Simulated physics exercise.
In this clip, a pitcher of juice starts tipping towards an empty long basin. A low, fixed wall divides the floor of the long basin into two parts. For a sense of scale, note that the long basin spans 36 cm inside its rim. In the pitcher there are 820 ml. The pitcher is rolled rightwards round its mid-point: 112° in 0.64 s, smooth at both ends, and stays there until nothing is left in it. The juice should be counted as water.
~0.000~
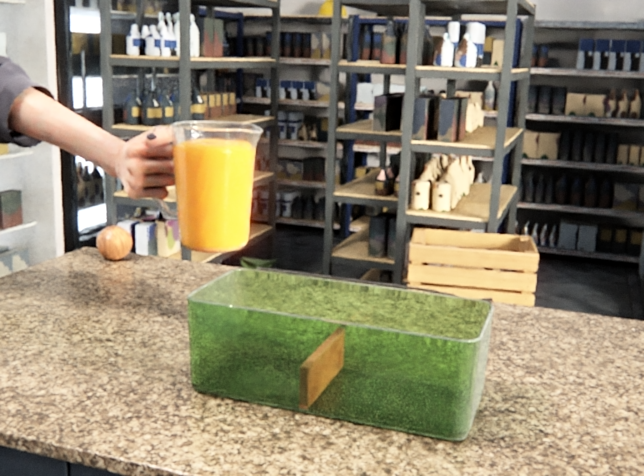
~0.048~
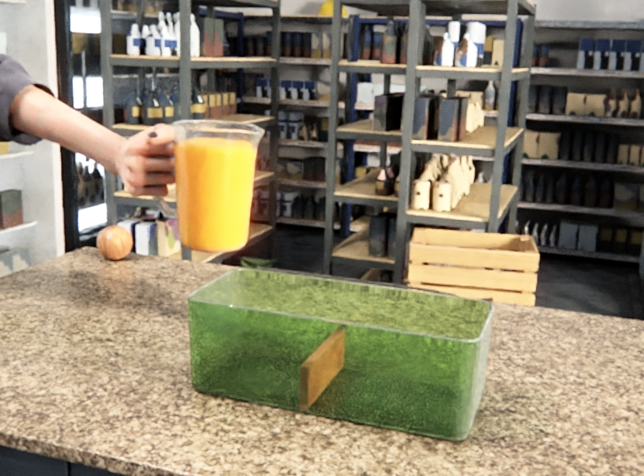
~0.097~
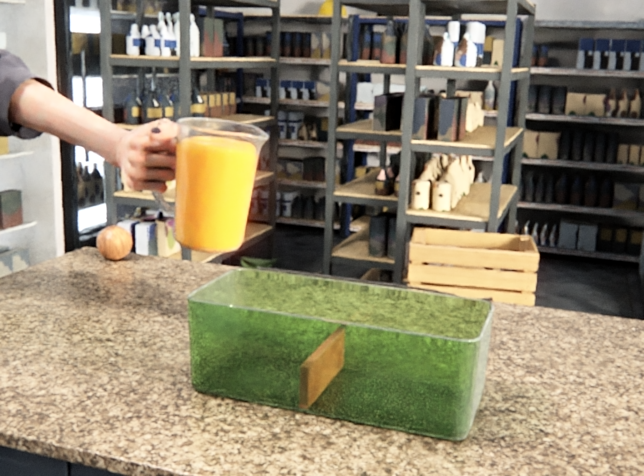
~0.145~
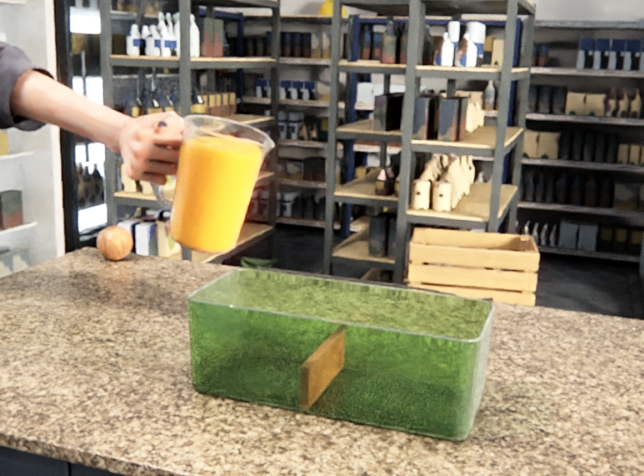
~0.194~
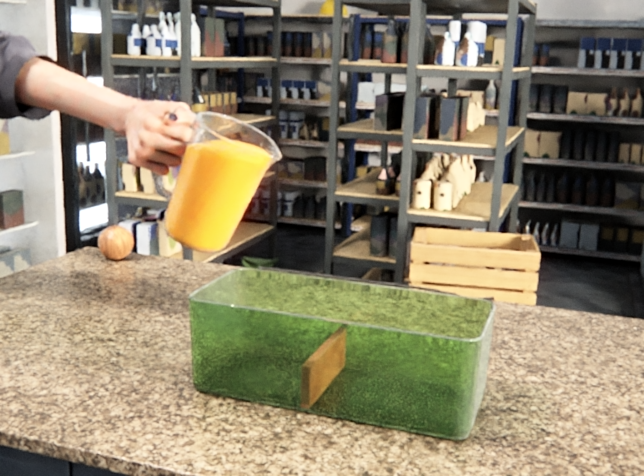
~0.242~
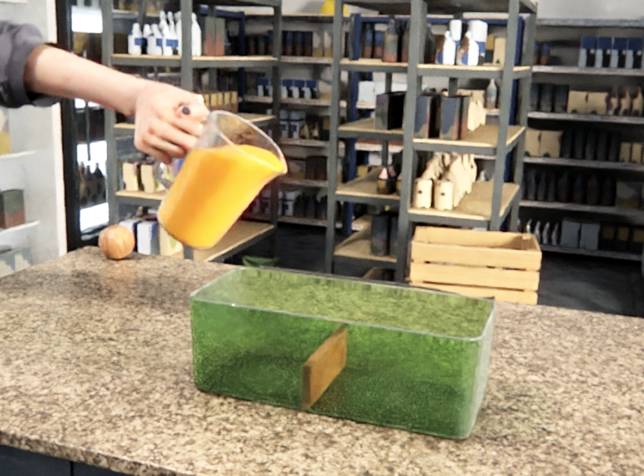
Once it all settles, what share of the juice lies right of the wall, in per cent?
21 %.
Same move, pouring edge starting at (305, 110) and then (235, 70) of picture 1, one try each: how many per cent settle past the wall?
I'd expect close to 95 per cent and then close to 10 per cent.
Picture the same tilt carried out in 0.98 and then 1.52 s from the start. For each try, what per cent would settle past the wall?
About 35 %, then about 50 %.
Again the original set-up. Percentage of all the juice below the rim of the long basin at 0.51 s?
Near 18 in a hundred.
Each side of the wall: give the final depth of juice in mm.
Once settled, the left stands around 28 mm and the right around 6 mm.
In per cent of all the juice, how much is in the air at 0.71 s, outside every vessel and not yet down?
Near 14 percent.
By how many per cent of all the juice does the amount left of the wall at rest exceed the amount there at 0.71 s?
That works out to roughly 22 per cent of the whole.
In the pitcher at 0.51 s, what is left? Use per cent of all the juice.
Around 60 percent.
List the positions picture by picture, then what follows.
The first frame shows tilt 0°; pouring edge (261, 130); surface from (183, 141) to (252, 146); the long basin's rim runs from (211, 283) to (486, 322); the wall's top is at (324, 348).
The second frame shows tilt 2°; pouring edge (263, 132); surface from (184, 140) to (254, 147).
The third frame shows tilt 6°; pouring edge (267, 137); surface from (187, 138) to (256, 150).
The fourth frame shows tilt 14°; pouring edge (273, 145); surface from (190, 140) to (261, 153).
The fifth frame shows tilt 24°; pouring edge (280, 157); surface from (190, 161) to (271, 157).
The sixth frame shows tilt 35°; pouring edge (285, 172); surface from (185, 172) to (282, 163).
After 0.51 s the tilt is 101° and 61 per cent is still to pour, 6 is left of the wall and 12 right of it.
After 0.71 s the tilt is 112° and 15 per cent is still to pour, 53 is left of the wall and 19 right of it.
After 0.92 s the tilt is 112° and 1 per cent is still to pour, 73 is left of the wall and 20 right of it.
After 1.14 s the tilt is 112° and 0 per cent is still to pour, 76 is left of the wall and 21 right of it.
In the end 76 per cent lies left of the wall, 21 right of it and 3 outside.
